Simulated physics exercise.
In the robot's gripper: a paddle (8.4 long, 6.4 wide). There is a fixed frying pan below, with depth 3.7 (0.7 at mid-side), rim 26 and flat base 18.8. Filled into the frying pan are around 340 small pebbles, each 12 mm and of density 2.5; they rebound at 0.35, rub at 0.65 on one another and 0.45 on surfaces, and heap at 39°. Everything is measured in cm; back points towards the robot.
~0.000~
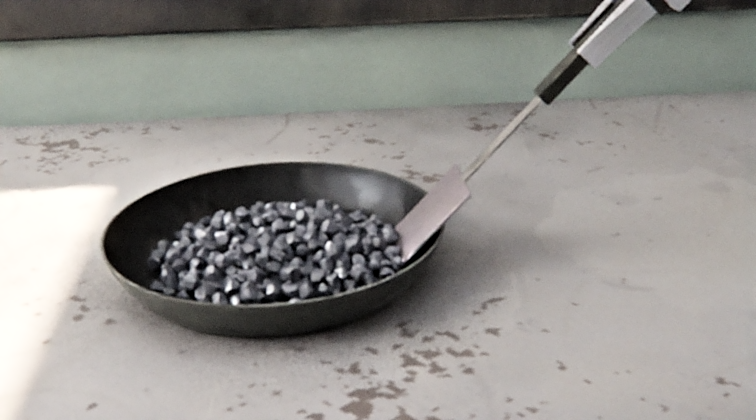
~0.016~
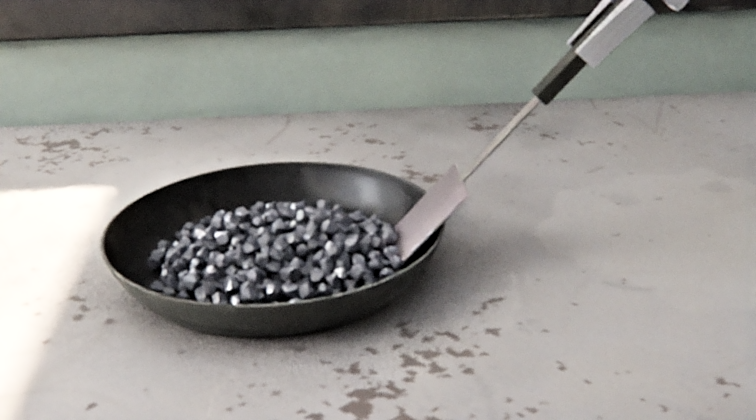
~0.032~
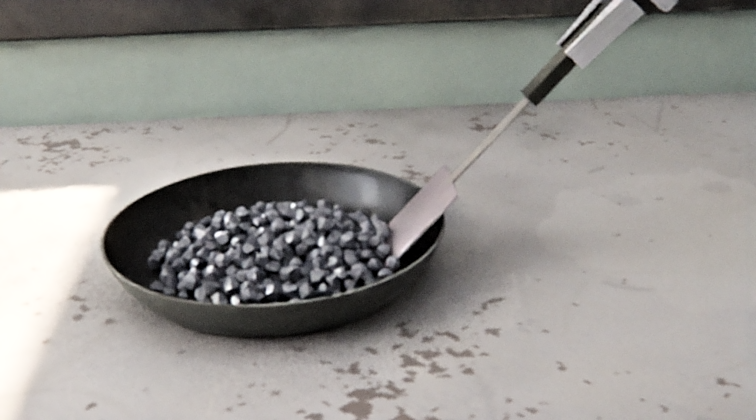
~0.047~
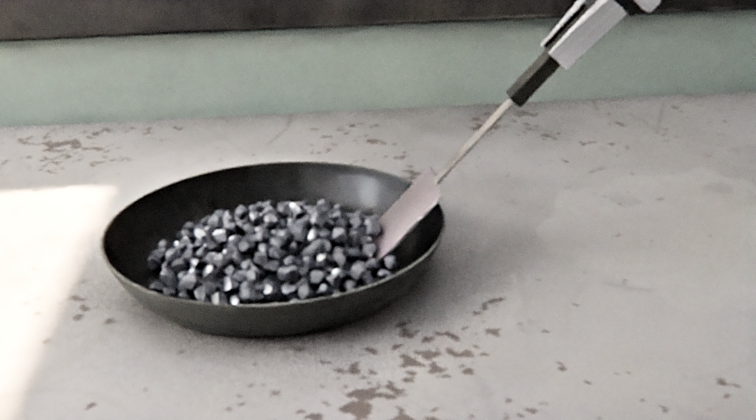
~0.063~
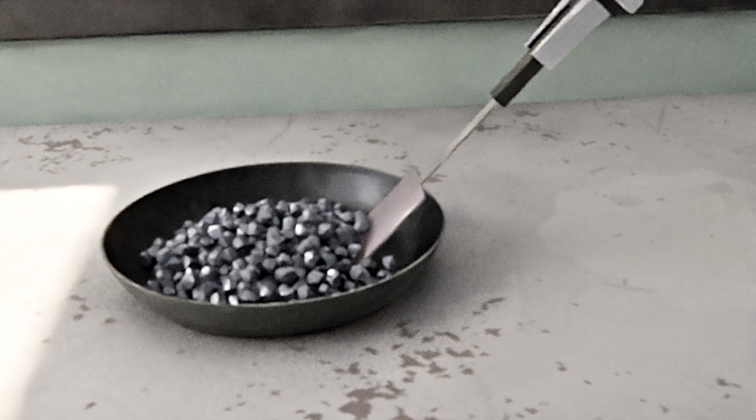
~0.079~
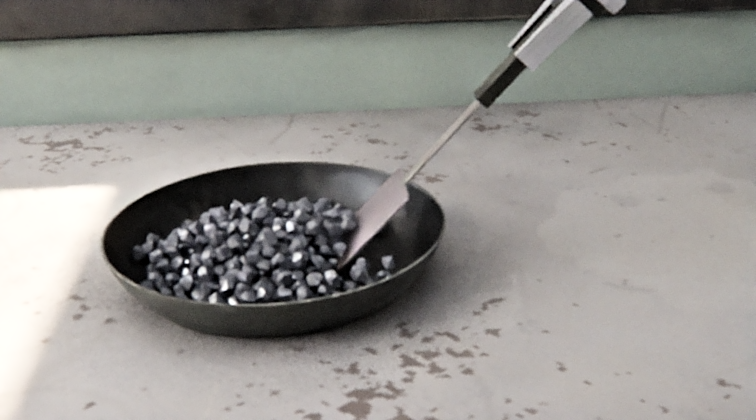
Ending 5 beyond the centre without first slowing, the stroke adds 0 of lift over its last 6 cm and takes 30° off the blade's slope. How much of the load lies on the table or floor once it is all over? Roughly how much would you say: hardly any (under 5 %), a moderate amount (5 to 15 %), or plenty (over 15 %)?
I'd say hardly any.
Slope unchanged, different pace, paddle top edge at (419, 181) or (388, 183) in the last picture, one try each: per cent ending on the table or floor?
Some 0 and 0 per cent.
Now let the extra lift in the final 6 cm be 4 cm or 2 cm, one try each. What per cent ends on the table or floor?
0 and 0 per cent.
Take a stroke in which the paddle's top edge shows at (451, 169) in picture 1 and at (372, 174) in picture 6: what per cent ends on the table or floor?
Near 0 in a hundred.
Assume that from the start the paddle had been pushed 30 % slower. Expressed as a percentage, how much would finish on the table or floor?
Near 0 %.
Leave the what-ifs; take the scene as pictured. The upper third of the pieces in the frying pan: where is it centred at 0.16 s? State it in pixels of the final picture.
Near pixel (239, 239).
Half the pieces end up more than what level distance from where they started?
It comes to some 3 cm.
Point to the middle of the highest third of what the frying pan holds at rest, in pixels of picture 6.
It is centred around (200, 241).
By 0.12 s, sloping 46°, highest piece 5 above the table; 337 in the frying pan.
By 0.16 s, sloping 33°, highest piece 5 above the table; 337 in the frying pan.
By 0.38 s, sloping 17°, highest piece 4 above the table; 337 in the frying pan.
By 1.43 s, sloping 17°, highest piece 4 above the table; 337 in the frying pan.
Final count, 337 in the frying pan. That is 0 % on the table or floor.
